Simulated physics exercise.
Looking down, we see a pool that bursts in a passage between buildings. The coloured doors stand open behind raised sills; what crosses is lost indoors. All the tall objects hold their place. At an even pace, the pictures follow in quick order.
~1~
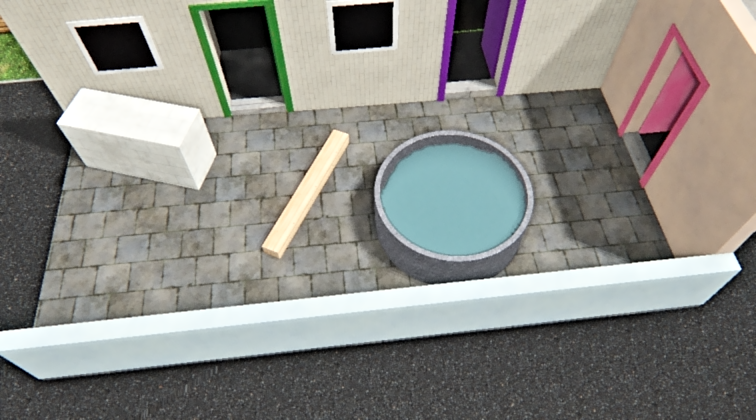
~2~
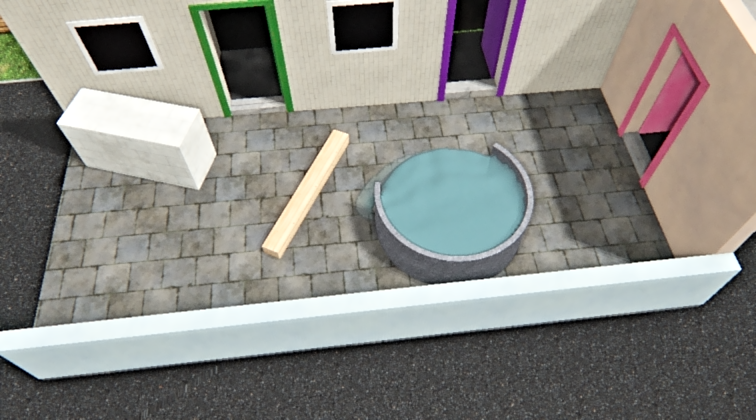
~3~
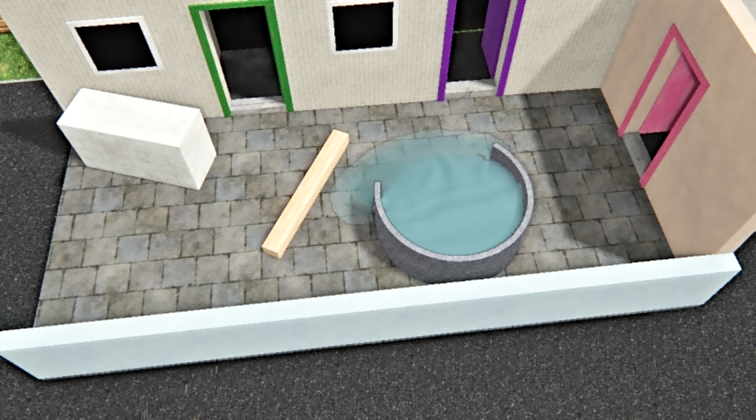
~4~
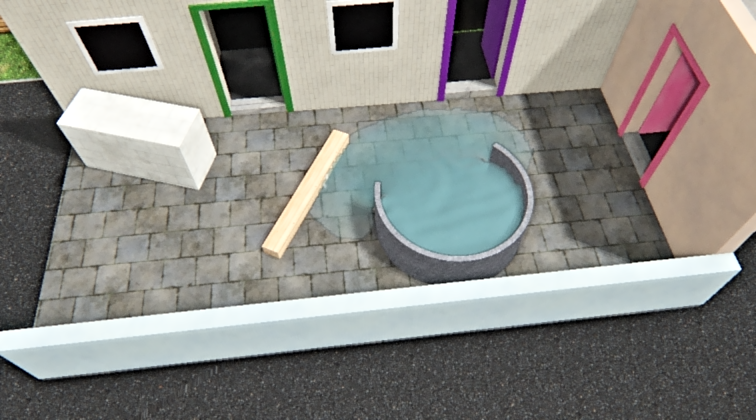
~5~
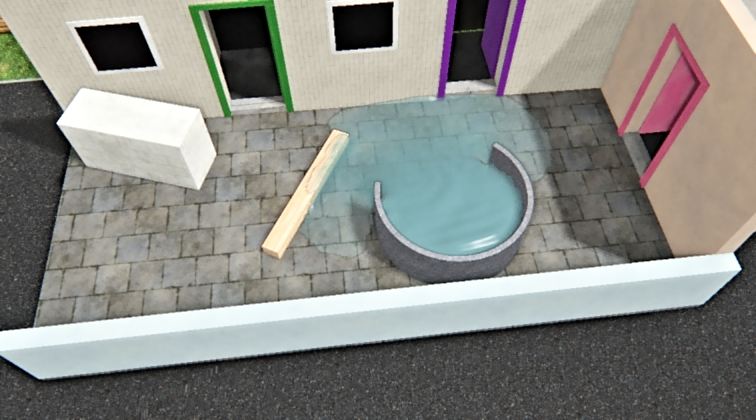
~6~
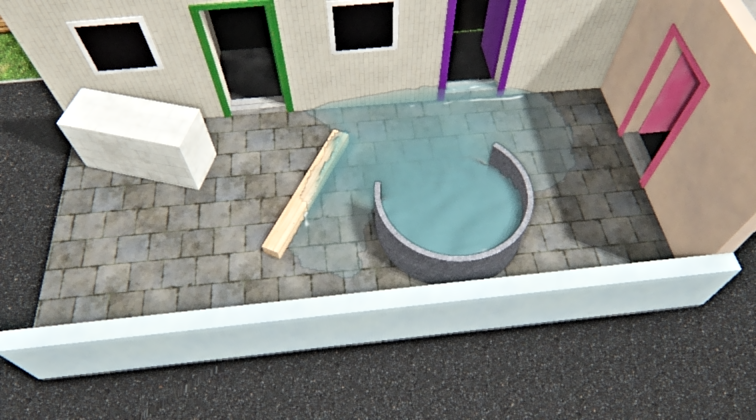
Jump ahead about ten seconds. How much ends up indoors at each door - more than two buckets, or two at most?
Result: The pink door will break the limit, the purple door will break the limit, the green door will respect the limit.
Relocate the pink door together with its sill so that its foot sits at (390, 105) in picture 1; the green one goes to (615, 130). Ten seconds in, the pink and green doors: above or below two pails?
Pink: Above; green: Above.
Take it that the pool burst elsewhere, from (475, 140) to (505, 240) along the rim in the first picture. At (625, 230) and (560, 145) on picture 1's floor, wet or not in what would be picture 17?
In order - first: Drenched, second: Drenched.
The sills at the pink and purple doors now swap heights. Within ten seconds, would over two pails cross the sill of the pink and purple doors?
The pink door falls short of it, and the purple door overshoots the limit.
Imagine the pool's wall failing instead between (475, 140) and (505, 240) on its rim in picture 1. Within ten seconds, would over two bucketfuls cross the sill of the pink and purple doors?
Well, pink gets more, but purple gets less.
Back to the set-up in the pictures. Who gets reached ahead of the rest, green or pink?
My pick is the green-painted one.
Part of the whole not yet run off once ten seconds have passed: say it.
Result: Close to 86 %.
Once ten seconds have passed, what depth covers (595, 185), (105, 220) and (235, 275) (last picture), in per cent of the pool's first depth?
In the order asked, some 12, 2 and 6 in a hundred.
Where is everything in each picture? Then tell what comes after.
The round pool at (453, 194) is whole and still, in the first frame.
The front is at (362, 209), out from the gap on the round pool's far side, in the second frame.
The front is at (337, 205), out from the gap on the round pool's far side, in the third frame.
The front is at (313, 203), out from the gap on the round pool's far side, in the fourth frame.
The front is at (531, 121), out from the gap on the round pool's far side, in the fifth frame.
Water pours out on the round pool's far side and has run to (535, 93), in the sixth frame.
A moment on, water covers 35 % of the floor; the pink door not reached, the purple door over two buckets in, the green door wet at the sill, nothing in.
Next, water covers 45 % of the floor; the pink door wet at the sill, nothing in, the purple door far over two buckets in, the green door wet at the sill, nothing in.
Then, water covers 75 % of the floor; the pink door under two buckets in, the purple door far over two buckets in, the green door wet at the sill, nothing in.
Later, water covers 85 % of the floor; the pink door over two buckets in, the purple door far over two buckets in, the green door wet at the sill, nothing in.
In the end, water covers 85 % of the floor; the pink door over two buckets in, the purple door far over two buckets in, the green door wet at the sill, nothing in.
